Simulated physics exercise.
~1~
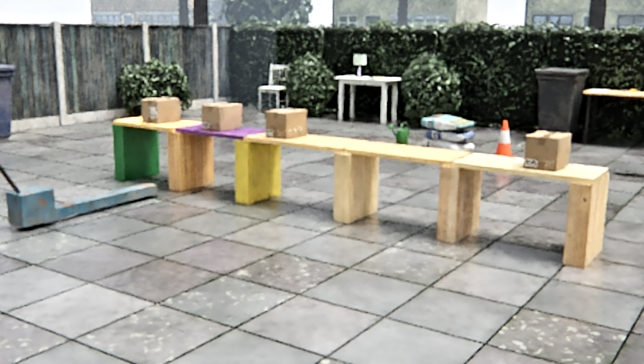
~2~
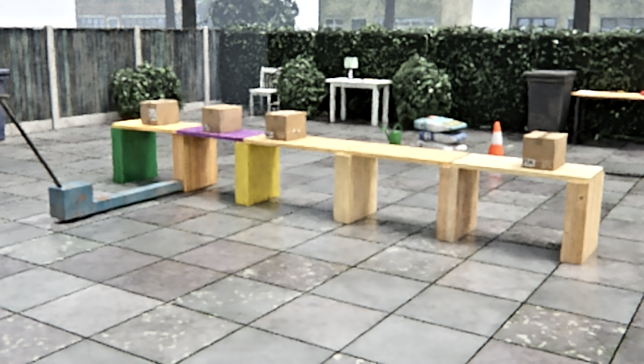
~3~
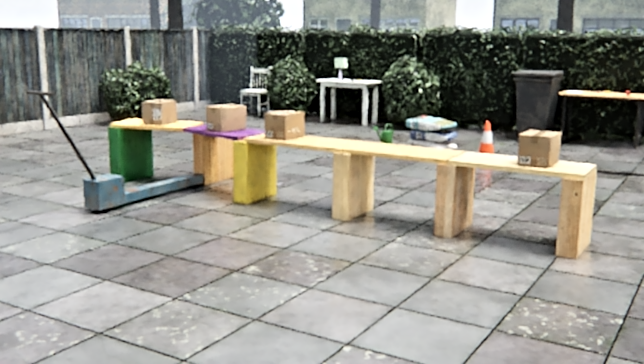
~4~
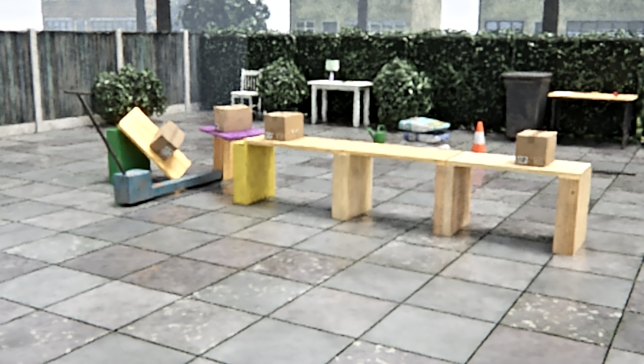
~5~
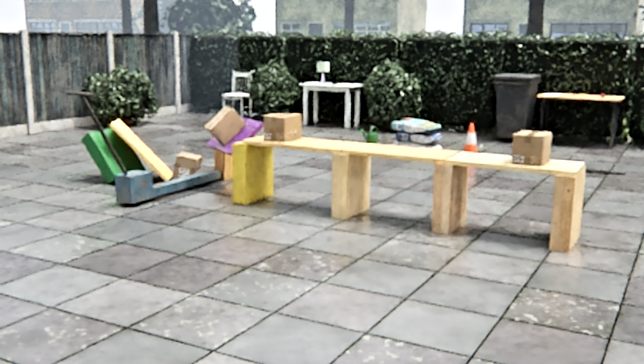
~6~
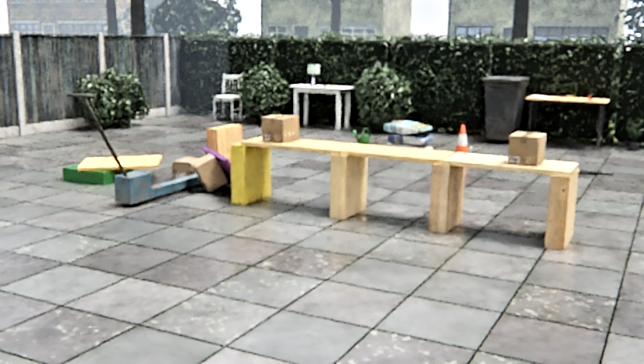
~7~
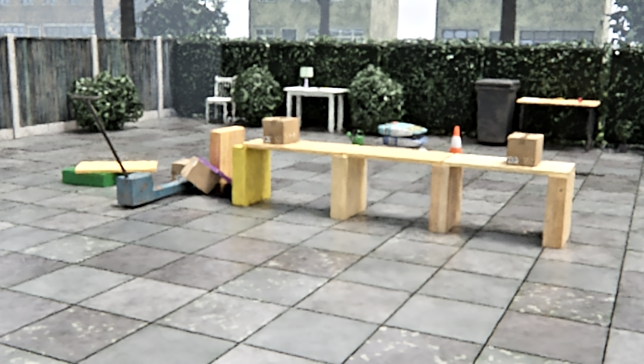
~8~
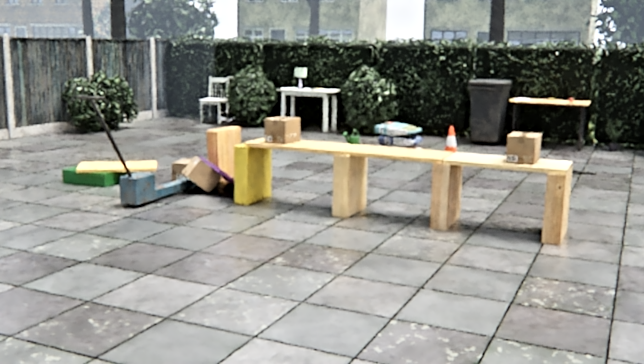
A blue floor jack with a long handle slides right across a grey paved yard, seen from slightly above as the view drifts gently sideways, toward a row of boards on upright slabs carrying cardboard boxes, with a hedge and white table behind. It pushes in at the green upright on the left, and the end board tips, spilling its box. The green upright topples leftward onto its side, while the purple board tilts and drops with its box beside the yellow upright. The jack stops among the fallen pieces, and the yellow upright and the boards to its right remain standing.
